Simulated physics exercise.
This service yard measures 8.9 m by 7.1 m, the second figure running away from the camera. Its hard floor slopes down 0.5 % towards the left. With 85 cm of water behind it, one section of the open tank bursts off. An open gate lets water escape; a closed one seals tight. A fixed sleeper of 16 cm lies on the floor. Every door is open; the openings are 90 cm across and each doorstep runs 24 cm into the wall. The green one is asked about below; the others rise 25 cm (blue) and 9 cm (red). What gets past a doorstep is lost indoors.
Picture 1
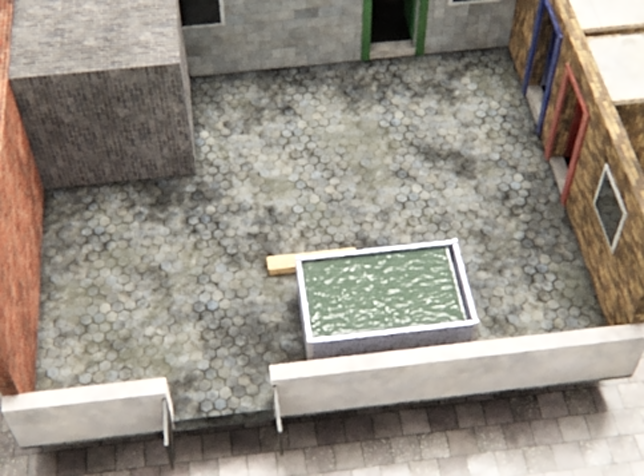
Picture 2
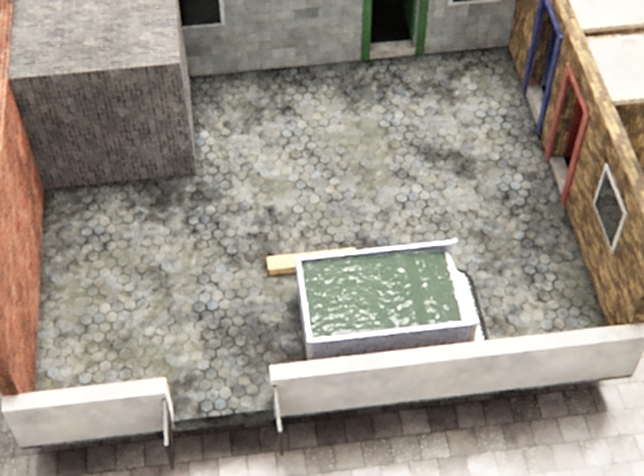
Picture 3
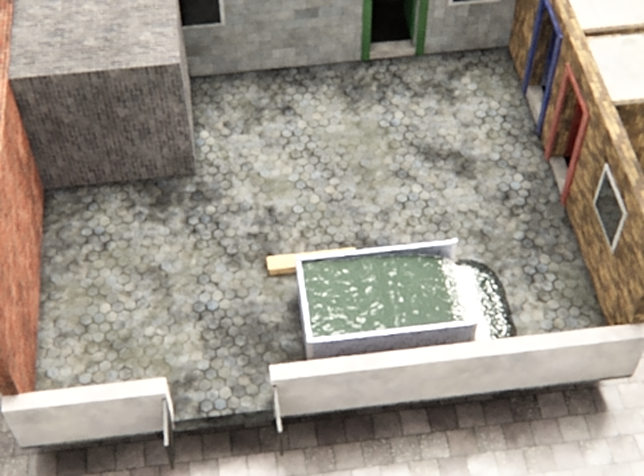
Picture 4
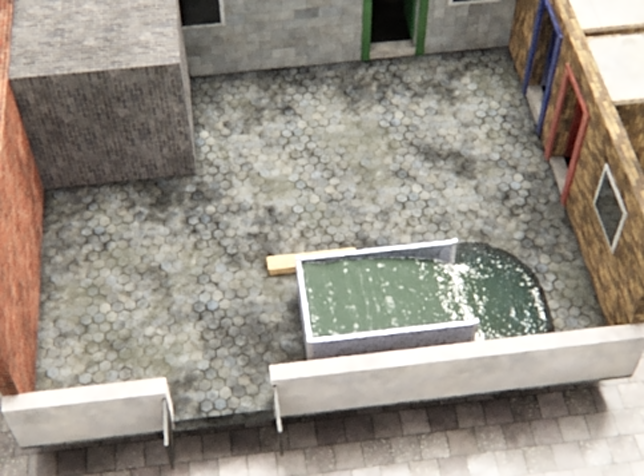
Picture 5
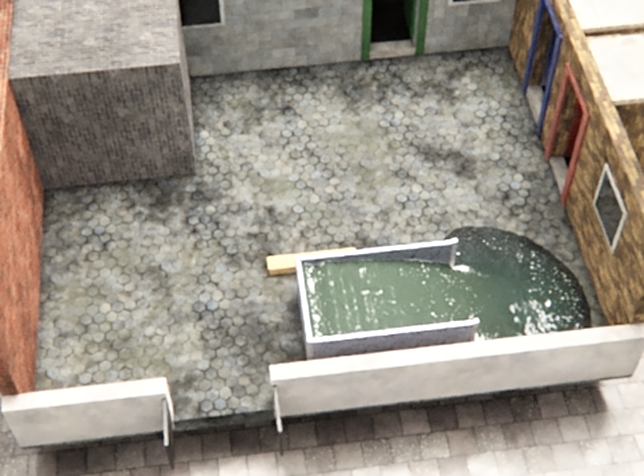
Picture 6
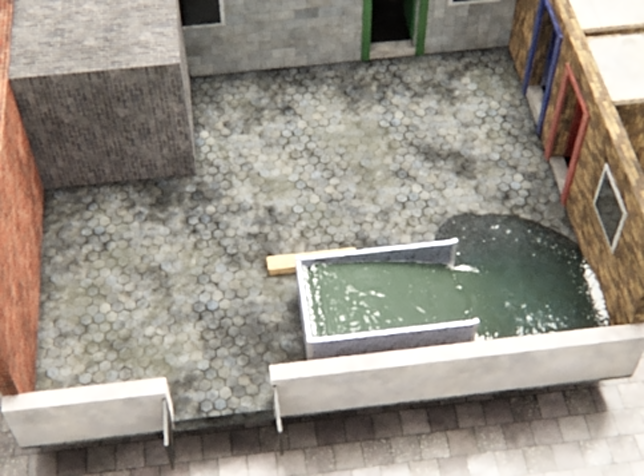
In a paved yard with a green, a blue and a red doorway, an open tank of rippling green water stands full near the low front wall. Its right side gives way and water pours out, foaming, then spreads in a widening dark pool across the floor toward the right-hand wall.
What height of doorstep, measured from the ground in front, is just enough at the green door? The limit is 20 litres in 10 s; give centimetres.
Some 15 cm above the ground.
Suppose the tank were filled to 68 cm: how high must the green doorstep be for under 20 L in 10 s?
Some 11.5 cm.
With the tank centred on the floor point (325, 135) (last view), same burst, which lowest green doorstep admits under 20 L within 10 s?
Some 9.0 cm.
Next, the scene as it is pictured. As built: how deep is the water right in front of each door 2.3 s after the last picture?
In cm: Green 0, blue 9, red 15.
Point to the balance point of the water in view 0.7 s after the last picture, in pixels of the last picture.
Around (459, 312).
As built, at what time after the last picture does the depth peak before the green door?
Around 3.5 s.
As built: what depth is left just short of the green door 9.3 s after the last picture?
About 7.0 cm.
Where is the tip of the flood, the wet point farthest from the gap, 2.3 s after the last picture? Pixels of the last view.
Near (506, 48).
Then, 0.7 s after the last picture water covers 15 % of the floor, deepest (58 cm) near (610, 344); it has not reached the green door.
Then, 2.3 s after the last picture water covers 30 % of the floor, deepest (32 cm) near (599, 345); it has not reached the green door.
Then, 9.3 s after the last picture water covers 90 % of the floor, deepest (14 cm) near (194, 105); 7 cm at the green door, 7 litres in over its 18 cm doorstep.
At the green door as built, the water peaked near 22 cm, 3.3 s after the last picture.
With a doorstep of 13 cm, 37 litres would have come in within the 10 s; with 17.5 cm, 9 litres. So under 20 litres takes about 15 cm.
